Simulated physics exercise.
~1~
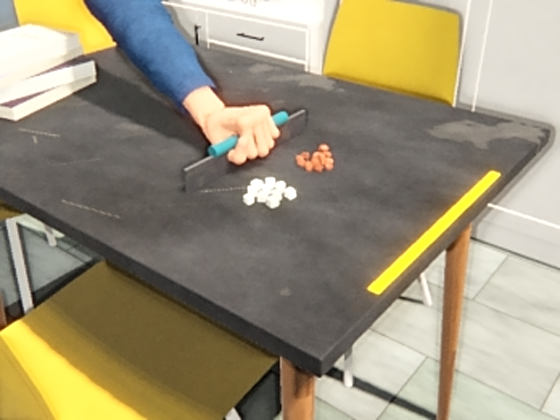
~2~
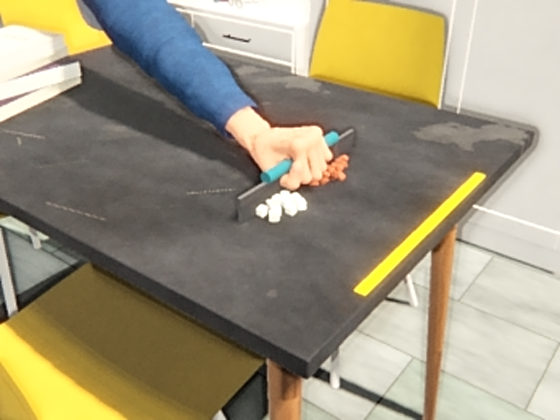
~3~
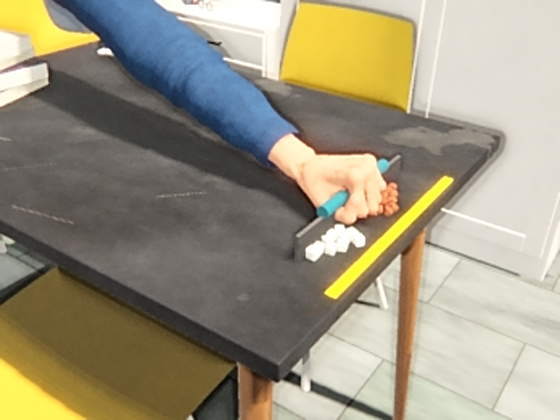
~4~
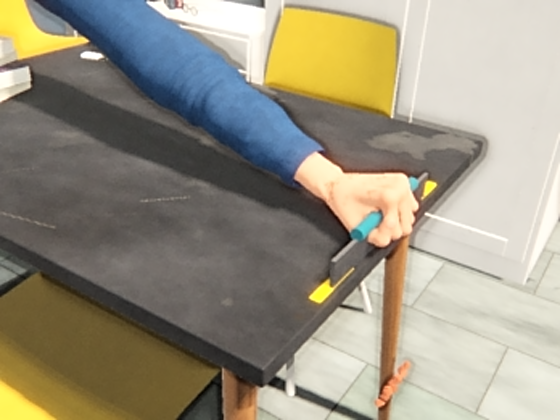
To begin with, a hand in a blue sleeve holds a dark scraper with a teal handle on a worn black table, with a small cluster of white bits and another of orange-red bits ahead of it. The hand pushes the scraper to the right, toward a strip of yellow tape near the table's edge, as the view shifts slightly right. Both clusters slide along in front of the blade and close in on the tape. Finally the scraper stops at the tape and both clusters have gone over the edge, the orange-red bits showing below the tabletop beside a wooden leg, the white ones out of sight.
